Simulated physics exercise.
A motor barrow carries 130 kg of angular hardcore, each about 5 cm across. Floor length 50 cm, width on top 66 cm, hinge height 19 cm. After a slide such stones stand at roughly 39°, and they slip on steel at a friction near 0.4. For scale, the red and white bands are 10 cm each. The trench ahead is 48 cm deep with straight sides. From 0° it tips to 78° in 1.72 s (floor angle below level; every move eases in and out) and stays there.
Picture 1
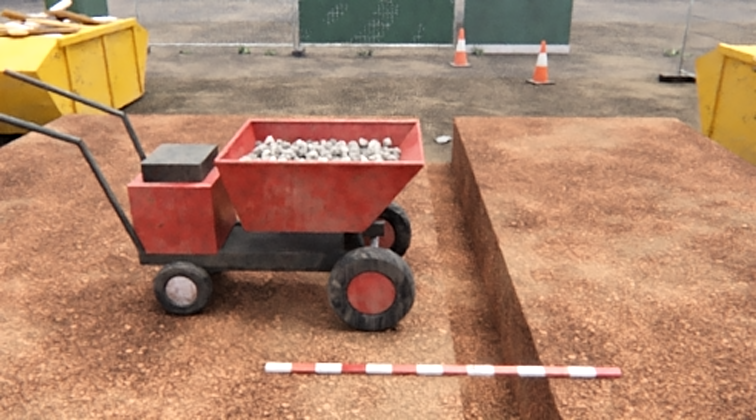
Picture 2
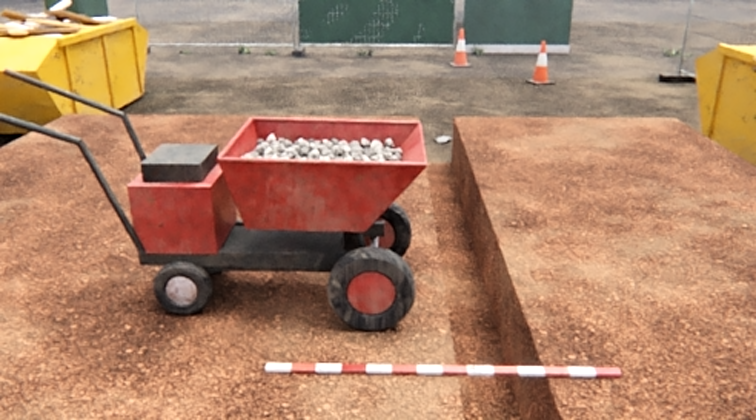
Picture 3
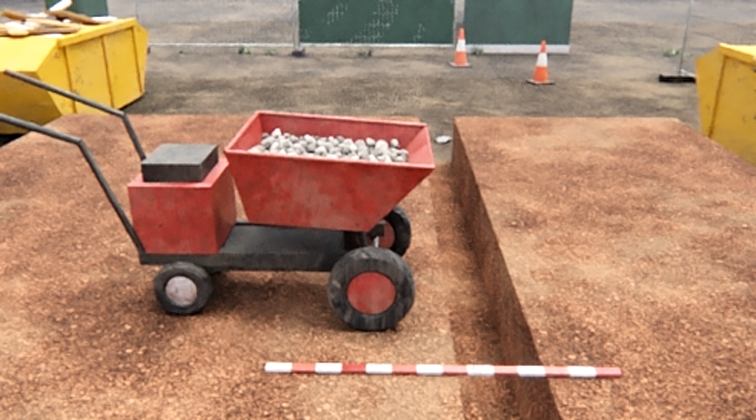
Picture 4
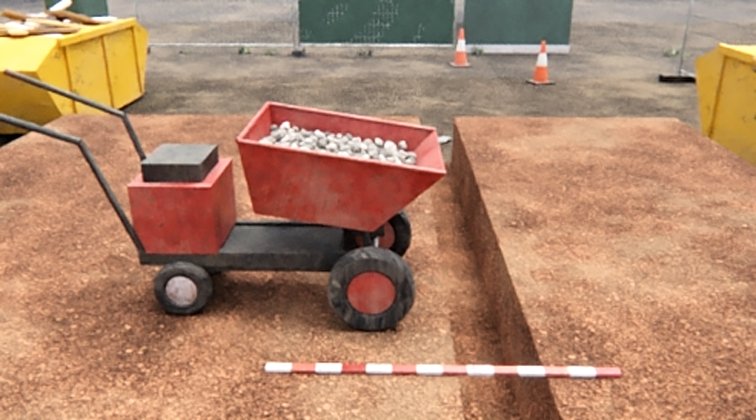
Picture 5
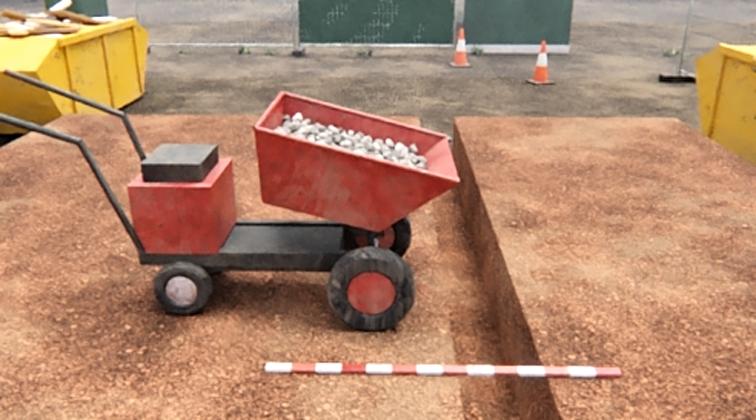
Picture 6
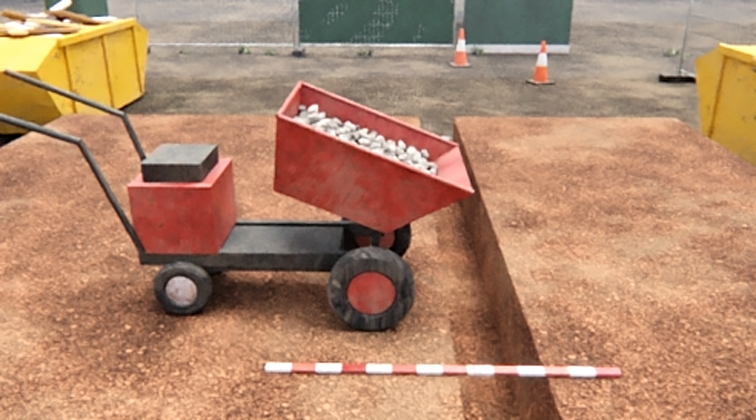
On a patch of reddish-brown dirt beside a straight-sided trench, a small red motor barrow stood still while its skip, loaded with grey stones, tilted steadily forward, its back rising and its lip dipping to the right.
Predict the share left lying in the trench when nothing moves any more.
Roughly 33 per cent ends in the trench.
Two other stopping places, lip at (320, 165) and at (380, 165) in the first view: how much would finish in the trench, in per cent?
About 60 and 95 per cent.
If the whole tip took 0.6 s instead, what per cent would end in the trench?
Then about 20 per cent.
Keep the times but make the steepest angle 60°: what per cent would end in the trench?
Then about 10 per cent.
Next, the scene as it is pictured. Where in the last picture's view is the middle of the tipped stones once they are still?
Their middle is at about (533, 298).
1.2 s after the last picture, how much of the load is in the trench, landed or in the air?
Some 10 per cent.
Then, 0.7 s after the last picture the floor is at 66°, 100 % in the skip; the foremost stones are at (511, 258).
Then, 1.2 s after the last picture the floor is at 78°, 66 % in the skip, 8 % in the trench, 26 % past the trench; the foremost stones are at (613, 300).
Then, 1.6 s after the last picture the floor is at 78°, 42 % in the skip, 15 % in the trench, 43 % past the trench; the foremost stones are at (667, 297).
Then, 3.5 s after the last picture the floor is at 78°, 23 % in the skip, 33 % in the trench, 44 % past the trench; the foremost stones are at (679, 303).
